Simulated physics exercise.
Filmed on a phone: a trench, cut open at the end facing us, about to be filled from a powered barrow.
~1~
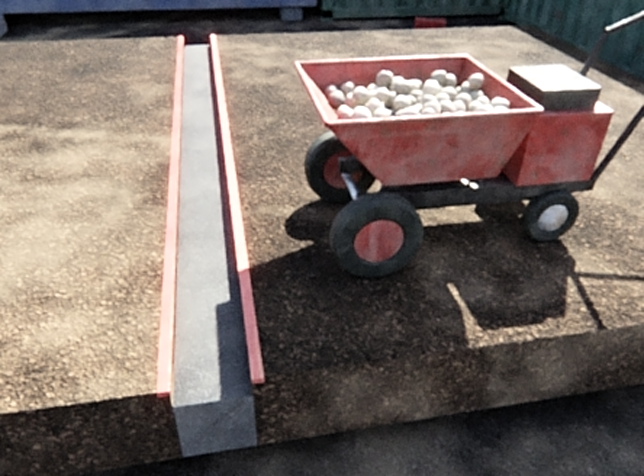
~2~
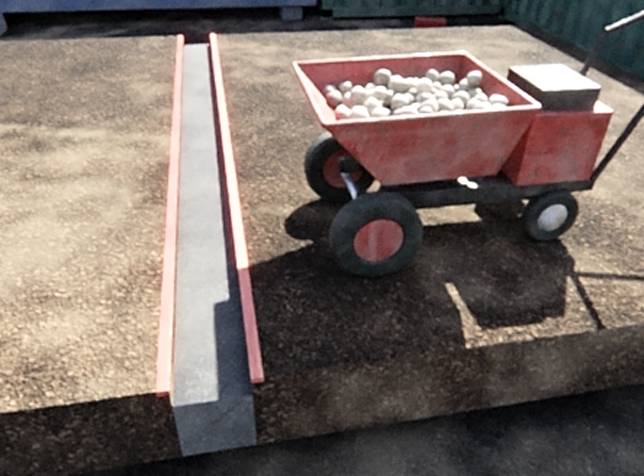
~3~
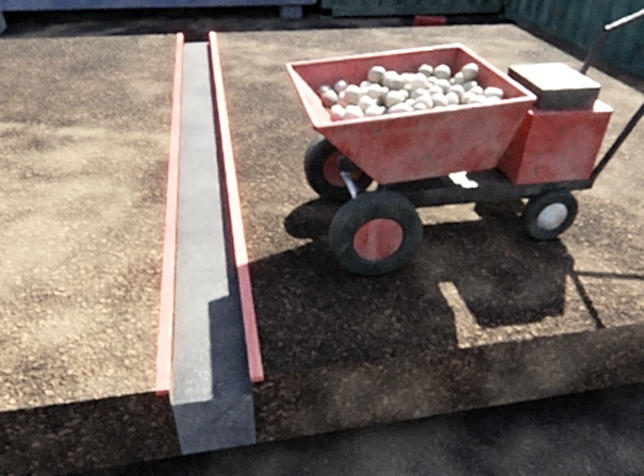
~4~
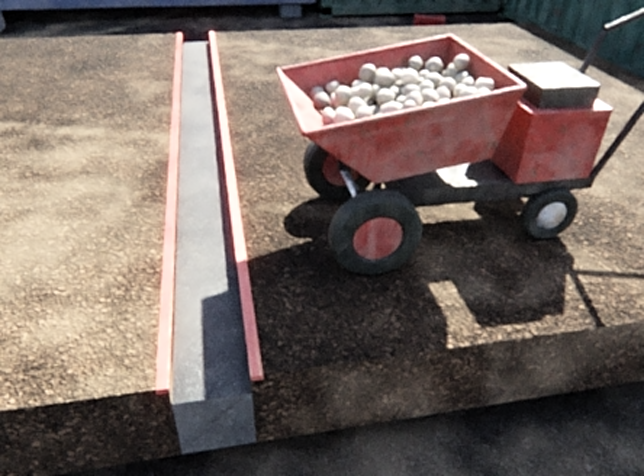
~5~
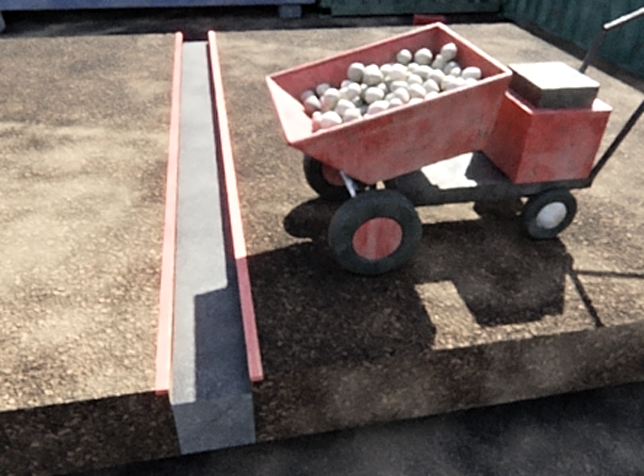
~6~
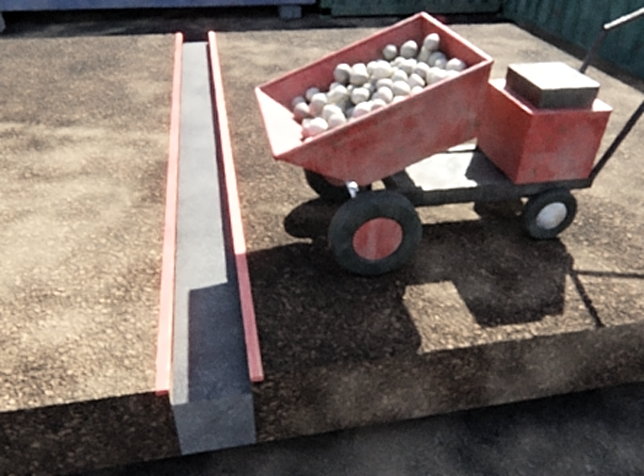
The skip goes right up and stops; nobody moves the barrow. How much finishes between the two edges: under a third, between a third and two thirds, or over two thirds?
The trench ends with from one third to two thirds of it.
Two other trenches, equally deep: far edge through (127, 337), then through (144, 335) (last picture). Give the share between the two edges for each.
The first gives 70 %, the second 70 %.
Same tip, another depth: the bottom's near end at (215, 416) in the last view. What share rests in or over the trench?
About 70 per cent.
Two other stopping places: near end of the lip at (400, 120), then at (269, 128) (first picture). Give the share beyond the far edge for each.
The first gives 0 %, the second 50 %.
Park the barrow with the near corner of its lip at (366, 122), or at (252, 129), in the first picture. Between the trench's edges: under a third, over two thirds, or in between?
The first try: Between a third and two thirds. The second: Less than a third.
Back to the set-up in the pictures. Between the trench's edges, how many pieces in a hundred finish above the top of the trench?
Roughly 45 in a hundred.
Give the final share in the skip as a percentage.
Near 30 %.
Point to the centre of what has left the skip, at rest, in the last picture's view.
Around (197, 243).
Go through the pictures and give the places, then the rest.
Lip of the skip at (327, 125), level; top of the load at (428, 103), river pebbles; first edge of the trench at (251, 324); far edge at (166, 335), the trench under half as wide as the skip, and shallow for its width, in the first frame.
Lip of the skip at (324, 125), tipped barely; top of the load at (422, 103), in the second frame.
Lip of the skip at (316, 128), tipped barely; top of the load at (433, 96), in the third frame.
Lip of the skip at (305, 134), tipped a little; top of the load at (425, 90), in the fourth frame.
Lip of the skip at (291, 144), tipped clearly; top of the load at (421, 76), in the fifth frame.
Lip of the skip at (276, 158), tipped clearly; top of the load at (420, 73); first edge of the trench at (250, 322); far edge at (164, 333), in the sixth frame.
Soon after the last picture, skip tipped steeply; all in the skip.
A little later, skip tipped right over; about two thirds in the skip; about a third in or heaped over the trench; a stray few beyond it.
Later still, skip tipped right over; about a third in the skip; about half in or heaped over the trench; a small part beyond it.
At rest, skip tipped right over; about a third in the skip; about two thirds in or heaped over the trench; a small part beyond it.
